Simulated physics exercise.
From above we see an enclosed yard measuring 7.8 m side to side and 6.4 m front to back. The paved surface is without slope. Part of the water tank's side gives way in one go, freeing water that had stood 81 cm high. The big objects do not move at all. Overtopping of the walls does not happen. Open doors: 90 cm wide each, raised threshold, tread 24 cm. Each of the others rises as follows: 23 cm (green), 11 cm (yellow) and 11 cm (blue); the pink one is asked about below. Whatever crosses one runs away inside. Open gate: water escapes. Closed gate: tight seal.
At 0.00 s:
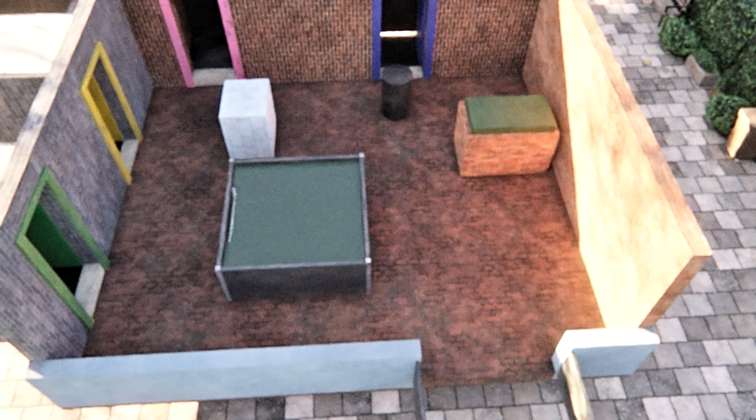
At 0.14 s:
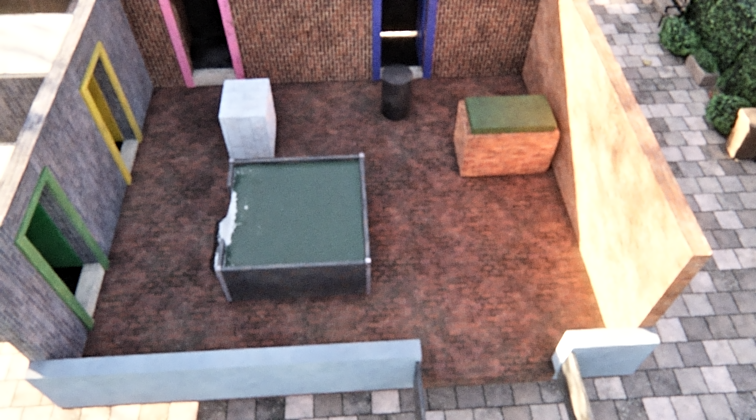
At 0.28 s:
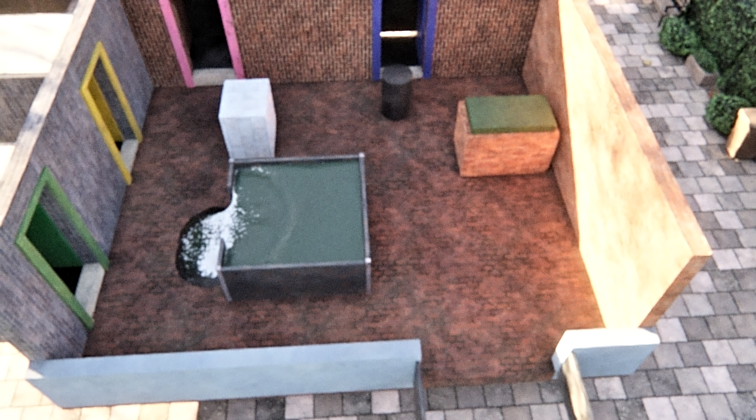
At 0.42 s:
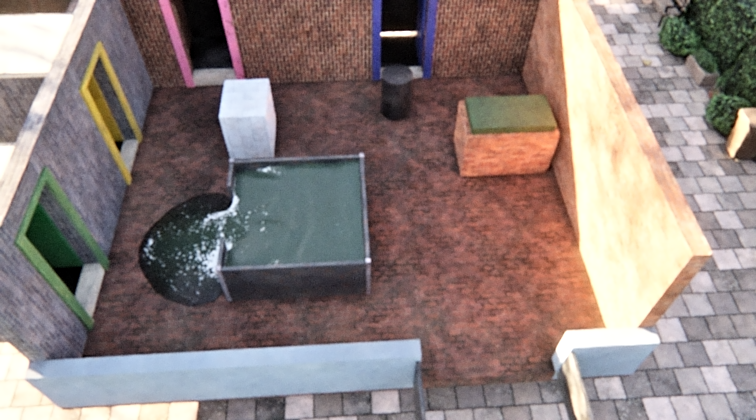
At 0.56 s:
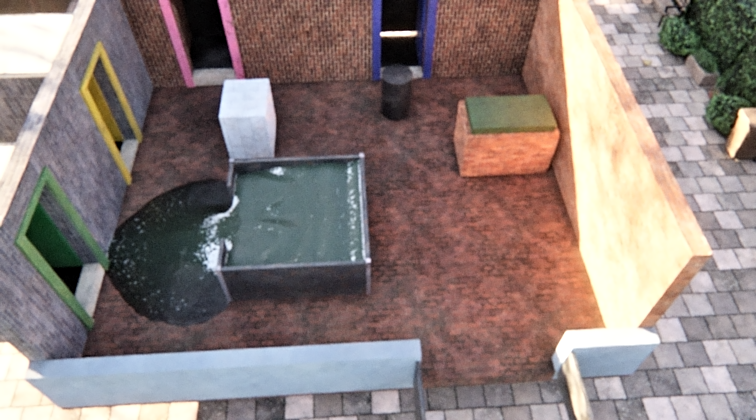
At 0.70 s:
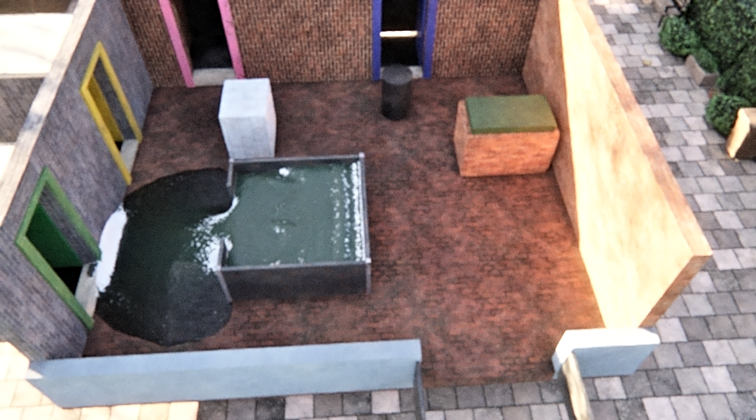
To begin with, a square tank of dark green water stands still in a brick-paved yard with coloured doorways. Part of its left side gives way, and water pours out through the gap. A dark, foam-flecked pool spreads leftward across the paving, reaching the wall by the green doorway while ripples churn inside the tank.
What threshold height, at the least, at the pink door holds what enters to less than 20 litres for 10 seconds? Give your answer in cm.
A height of roughly 17 cm.
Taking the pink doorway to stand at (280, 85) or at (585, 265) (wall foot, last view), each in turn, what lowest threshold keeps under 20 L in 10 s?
Around 6.5 and 7.5 cm respectively.
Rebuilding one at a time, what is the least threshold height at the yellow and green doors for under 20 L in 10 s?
Some 12.0 cm for yellow, some 33 cm for green.
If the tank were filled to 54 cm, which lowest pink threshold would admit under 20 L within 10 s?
The step would need to be some 10.5 cm high.
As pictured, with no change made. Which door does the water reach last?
Door: Blue.
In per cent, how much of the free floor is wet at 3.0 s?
About 35 per cent.
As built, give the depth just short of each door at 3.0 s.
Door by door in centimetres - green 26, pink 24, yellow 13, blue 0.
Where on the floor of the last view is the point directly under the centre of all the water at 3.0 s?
The water is centred near (234, 236).
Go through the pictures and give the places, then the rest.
The first picture shows the water tank at (296, 211) is whole and still, 81 cm deep; the pink door at (206, 45) is dry.
In the second picture, the gap is at (234, 232), the front 0.3 m out at (214, 266); the back of the water tank holds 81 cm.
In the third picture, water pours out at (235, 235) and has run 0.9 m, to (181, 265); about 13 cm deep outside, 81 cm at the back.
In the fourth picture, the front is at (143, 255), 1.5 m from the gap at (235, 235); 2.4 m2 of floor is wet, 81 cm left at the back.
In the fifth picture, water pours out at (235, 235) and has run 2.1 m, to (107, 265); about 6 cm deep outside, 76 cm at the back.
In the sixth picture, the gap is at (235, 234), the front 2.1 m out at (97, 305); the back of the water tank holds 68 cm; 2.6 m in a straight line remain to the pink door at (206, 45).
After 1.4 s water covers 20 % of the floor, deepest (48 cm) near (232, 241); it has not reached the pink door.
After 3.0 s water covers 35 % of the floor, deepest (36 cm) near (76, 384); 24 cm at the pink door, 0 litres in over its 23 cm threshold.
After 10.0 s water covers 95 % of the floor, deepest (12 cm) near (565, 209); 11 cm at the pink door, 1 litre in over its 23 cm threshold.
At the pink door as built, the water arrived by 2.3 s and peaked near 24 cm at 3.0 s.
With a threshold of 14.5 cm, 40 litres would have come in within the 10 s; with 20 cm, 5 litres. So under 20 litres takes about 17 cm.
